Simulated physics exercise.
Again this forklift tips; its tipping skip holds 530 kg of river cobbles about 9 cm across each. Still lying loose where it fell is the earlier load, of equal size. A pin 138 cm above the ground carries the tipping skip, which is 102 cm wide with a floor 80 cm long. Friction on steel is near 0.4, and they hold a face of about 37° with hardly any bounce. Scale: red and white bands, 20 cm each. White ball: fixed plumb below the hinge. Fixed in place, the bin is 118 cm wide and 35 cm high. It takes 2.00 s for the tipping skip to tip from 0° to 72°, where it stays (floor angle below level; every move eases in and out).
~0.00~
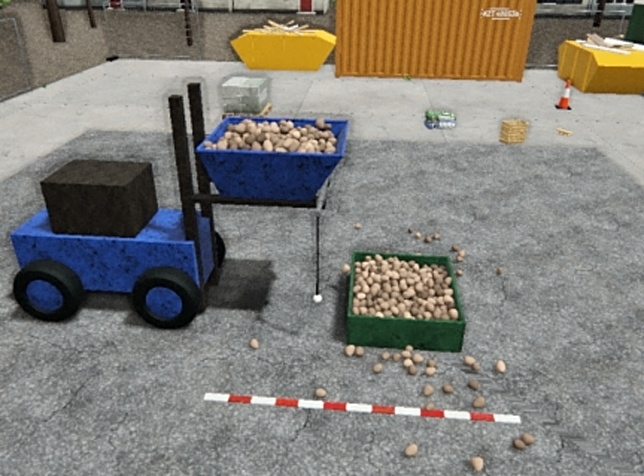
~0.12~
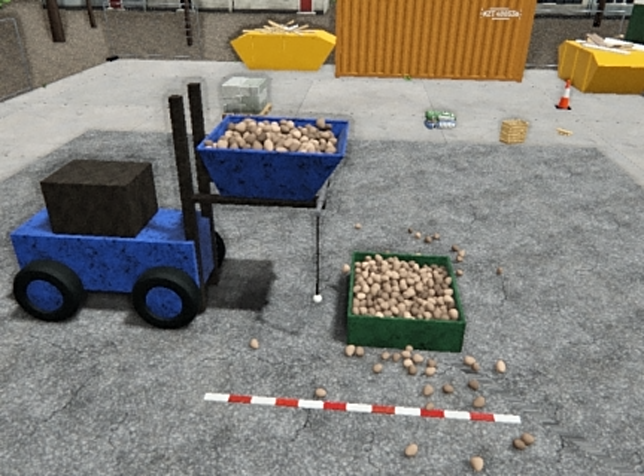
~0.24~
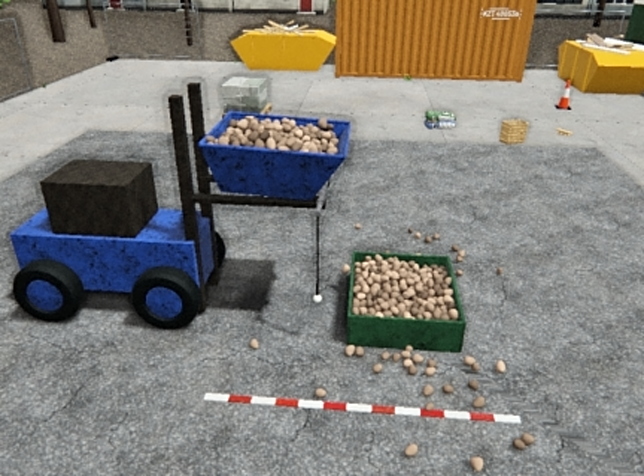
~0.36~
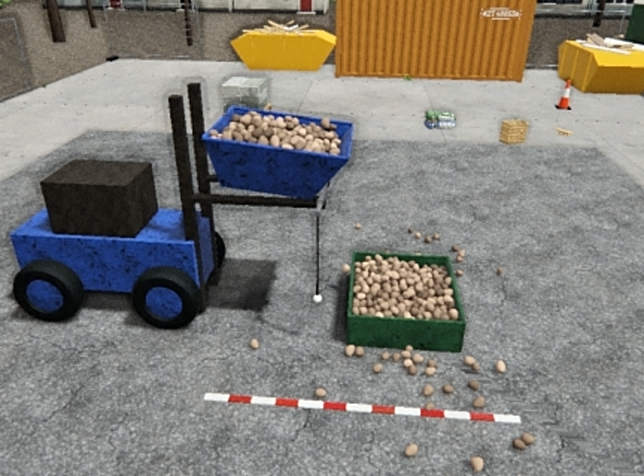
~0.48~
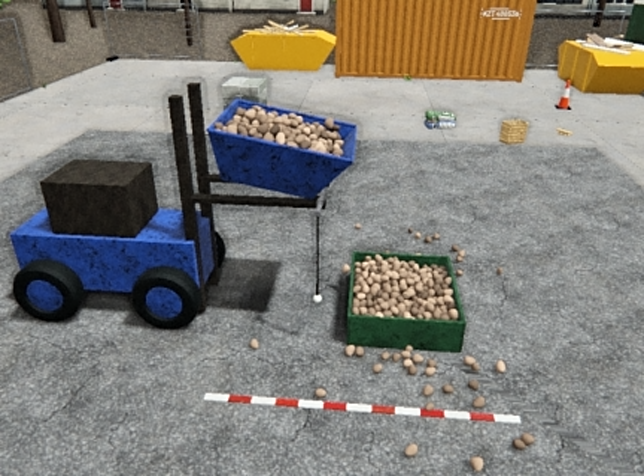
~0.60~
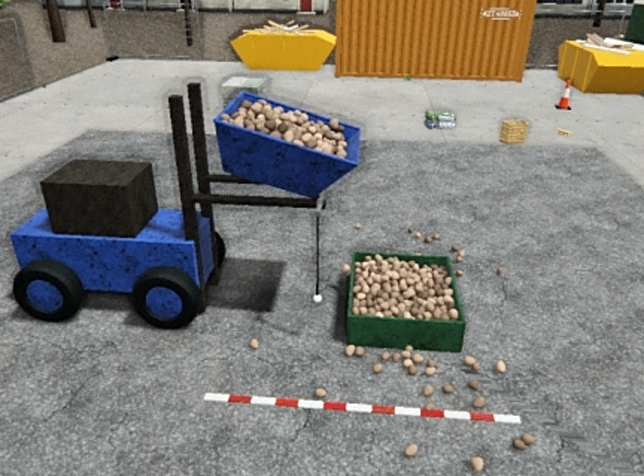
In a paved yard, a blue forklift slowly tilted its raised skip of rounded stones down to the right, while a green bin full of similar stones sat below with several scattered around it.
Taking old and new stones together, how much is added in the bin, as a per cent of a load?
About 60 per cent.
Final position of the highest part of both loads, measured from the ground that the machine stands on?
Looks like about 66 cm above the machine's ground.
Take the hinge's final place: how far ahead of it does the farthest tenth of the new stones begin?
Distance: Roughly 170 cm.
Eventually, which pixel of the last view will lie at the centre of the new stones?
Roughly pixel (424, 286) in the last view.
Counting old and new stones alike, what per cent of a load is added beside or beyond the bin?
Some 40 per cent.
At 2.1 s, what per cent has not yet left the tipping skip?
Estimate: 65 % remaining inside, roughly.
After 1.5 s the floor is at 61°; in per cent of one load, 99 in the tipping skip, 1 short of the bin, 92 in the bin, 8 beside or beyond the bin; the foremost stones are at (480, 304).
After 2.1 s the floor is at 72°; in per cent of one load, 63 in the tipping skip, 1 short of the bin, 124 in the bin, 12 beside or beyond the bin; the foremost stones are at (484, 307).
After 2.5 s the floor is at 72°; in per cent of one load, 38 in the tipping skip, 1 short of the bin, 140 in the bin, 21 beside or beyond the bin; the foremost stones are at (511, 305).
After 5.1 s the floor is at 72°; in per cent of one load, 0 in the tipping skip, 2 short of the bin, 152 in the bin, 46 beside or beyond the bin; the foremost stones are at (629, 322). Net gain in the bin, 60.
